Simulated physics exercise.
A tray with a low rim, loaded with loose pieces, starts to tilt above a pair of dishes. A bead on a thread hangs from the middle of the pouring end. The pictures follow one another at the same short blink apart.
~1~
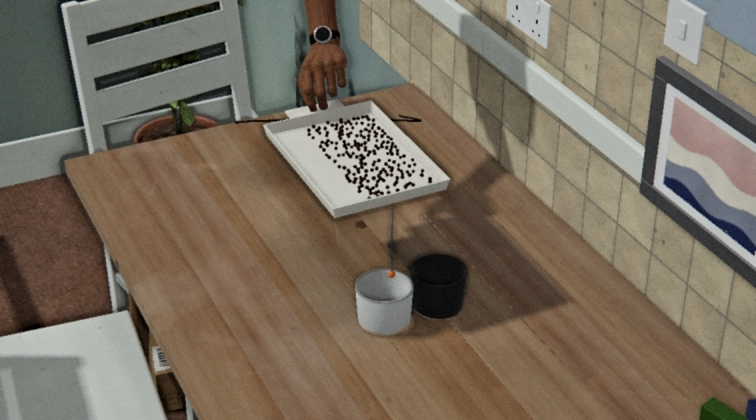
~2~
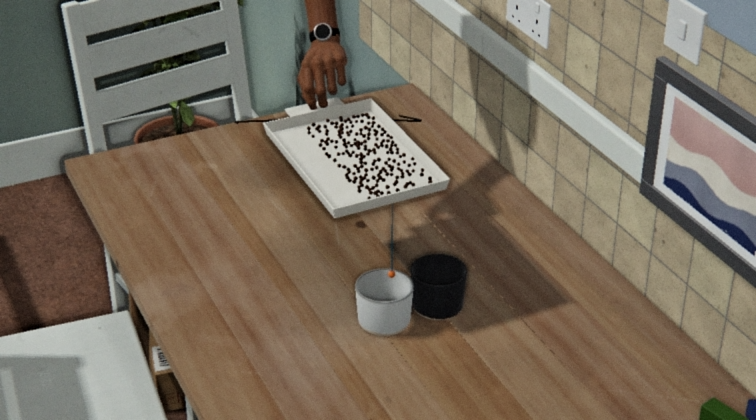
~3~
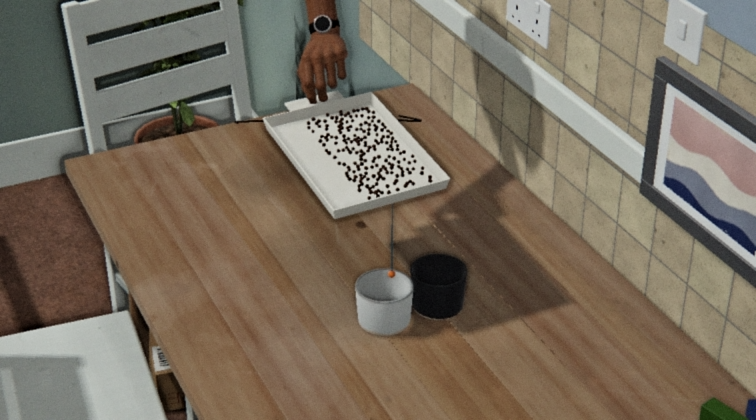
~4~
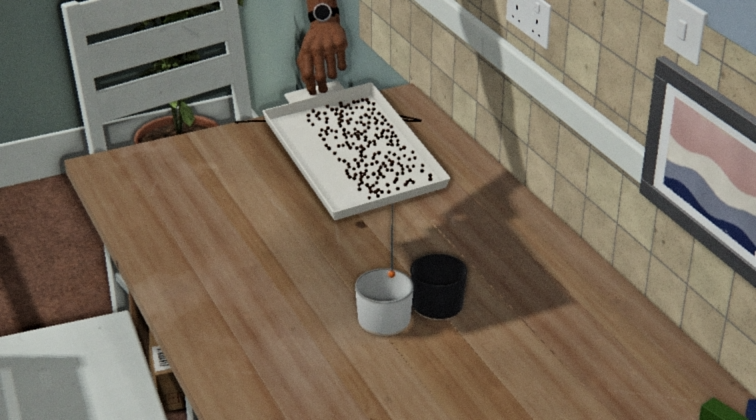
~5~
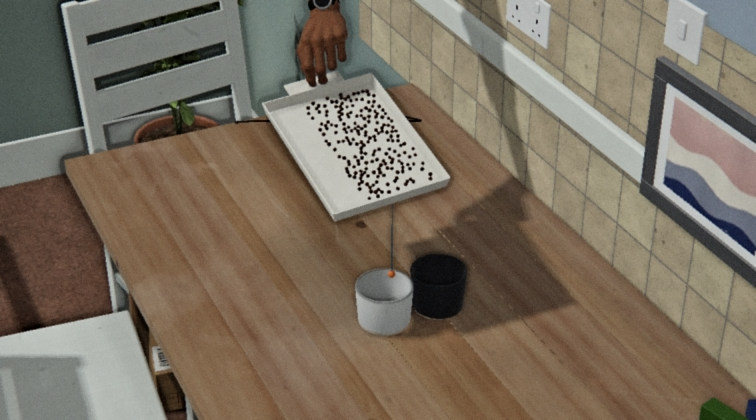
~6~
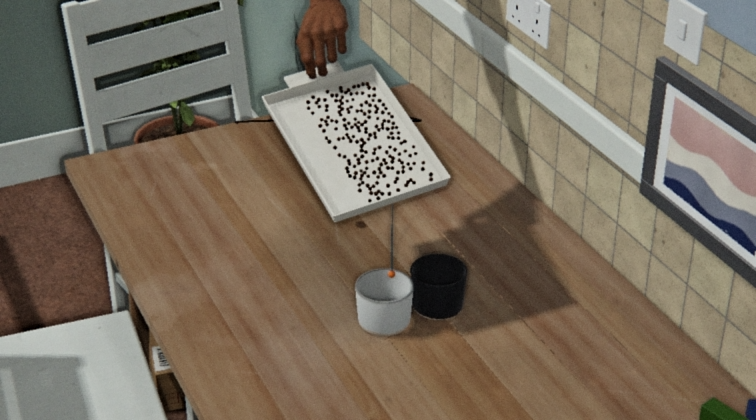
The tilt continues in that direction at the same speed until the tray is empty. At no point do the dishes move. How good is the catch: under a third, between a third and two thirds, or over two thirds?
What lands in the dishes is lower than a third.
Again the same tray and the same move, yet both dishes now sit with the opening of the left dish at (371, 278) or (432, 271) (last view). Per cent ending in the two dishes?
Trial 1 near 0 percent, trial 2 near 0 percent.
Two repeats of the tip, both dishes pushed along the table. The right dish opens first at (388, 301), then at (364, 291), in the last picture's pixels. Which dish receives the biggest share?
The first time it's the one placed on the left, and the second time it's the one placed on the right.
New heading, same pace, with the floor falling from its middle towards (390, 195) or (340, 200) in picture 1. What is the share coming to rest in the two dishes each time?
About 10 and 0 percent.
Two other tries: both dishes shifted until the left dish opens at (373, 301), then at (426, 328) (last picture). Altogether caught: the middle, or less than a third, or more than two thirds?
Spot one, in the middle band; spot two, under a third.
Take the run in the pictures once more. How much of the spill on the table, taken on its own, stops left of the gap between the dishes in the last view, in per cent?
Near 90 in a hundred.
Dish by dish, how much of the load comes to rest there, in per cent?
The left dish keeps near 0 in a hundred, the right dish near 0 in a hundred.
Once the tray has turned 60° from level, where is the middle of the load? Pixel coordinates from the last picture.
The centre of the load shows up near (360, 207) in the last view.
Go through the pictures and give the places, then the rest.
In the first picture, corners of the pouring end near (335, 207) and (446, 178), level; middle of the load near (368, 155), allspice berries; left dish near (397, 315); right dish near (451, 299); bead on its thread near (392, 274).
In the second picture, corners of the pouring end near (335, 207) and (446, 178), level; middle of the load near (368, 154).
In the third picture, corners of the pouring end near (335, 208) and (446, 178), tipped barely, lowest at the left corner; middle of the load near (368, 151).
In the fourth picture, corners of the pouring end near (335, 210) and (446, 177), tipped a little, lowest at the left corner; middle of the load near (368, 146).
In the fifth picture, corners of the pouring end near (335, 212) and (446, 177), tipped a little, lowest at the left corner; middle of the load near (368, 142).
In the sixth picture, corners of the pouring end near (335, 213) and (447, 176), tipped clearly, lowest at the left corner; middle of the load near (369, 139), near a quarter on the move; left dish near (397, 315); right dish near (451, 299).
Shortly afterwards, tray tipped steeply; the bulk on the tray; a little outside both; a little in the air.
Next, tray tipped right over; near a third on the tray; only a few in the left dish; near a quarter outside both; near a third in the air.
Some moments later, tray tipped past a quarter turn; only a few in the left dish; all but a few outside both.
In the end, tray tipped past a quarter turn; only a few in the left dish; none at all in the right dish; all but a few outside both.
